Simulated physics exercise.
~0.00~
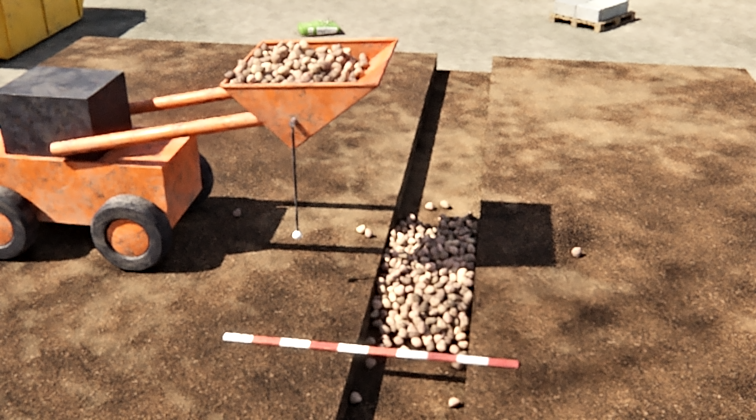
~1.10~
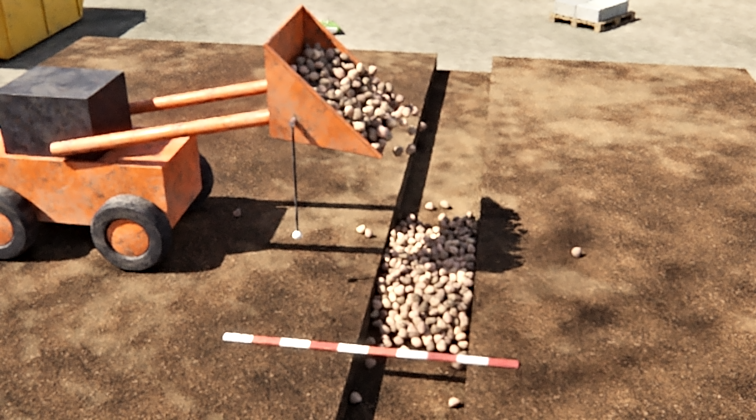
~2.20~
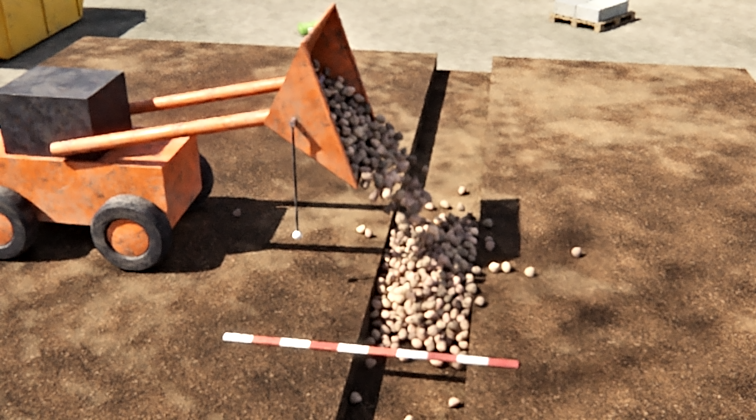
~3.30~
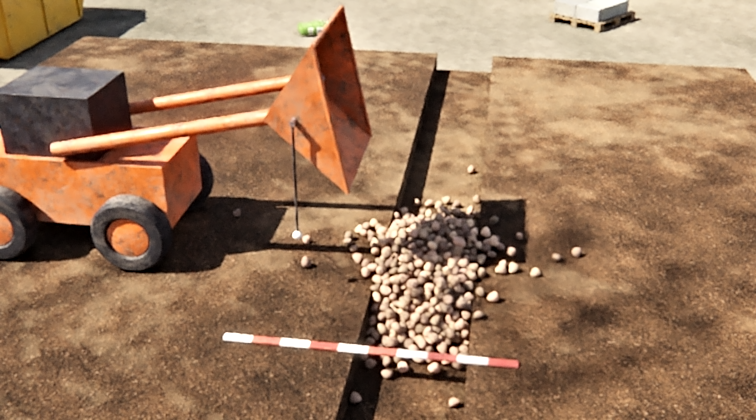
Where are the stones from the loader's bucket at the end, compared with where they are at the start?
At the start they sit in the raised bucket, and by the end they have dropped lower, with most of them heaped on the earlier stones in the trench and a few scattered on the soil beside it.
At first, an orange loader on the left holds a raised bucket full of round, pale stones, while an earlier load lies in the trench to its right, near a red and white striped bar. The bucket tips forward to the right, and the stones slide toward its lower edge. As it tilts more steeply, they pour down onto the stones in the trench, and a few scatter onto the soil. The loader itself stays in place. In the end, the bucket hangs steeply tipped and looks empty above a larger heap, with some stones lying on both sides of the trench.
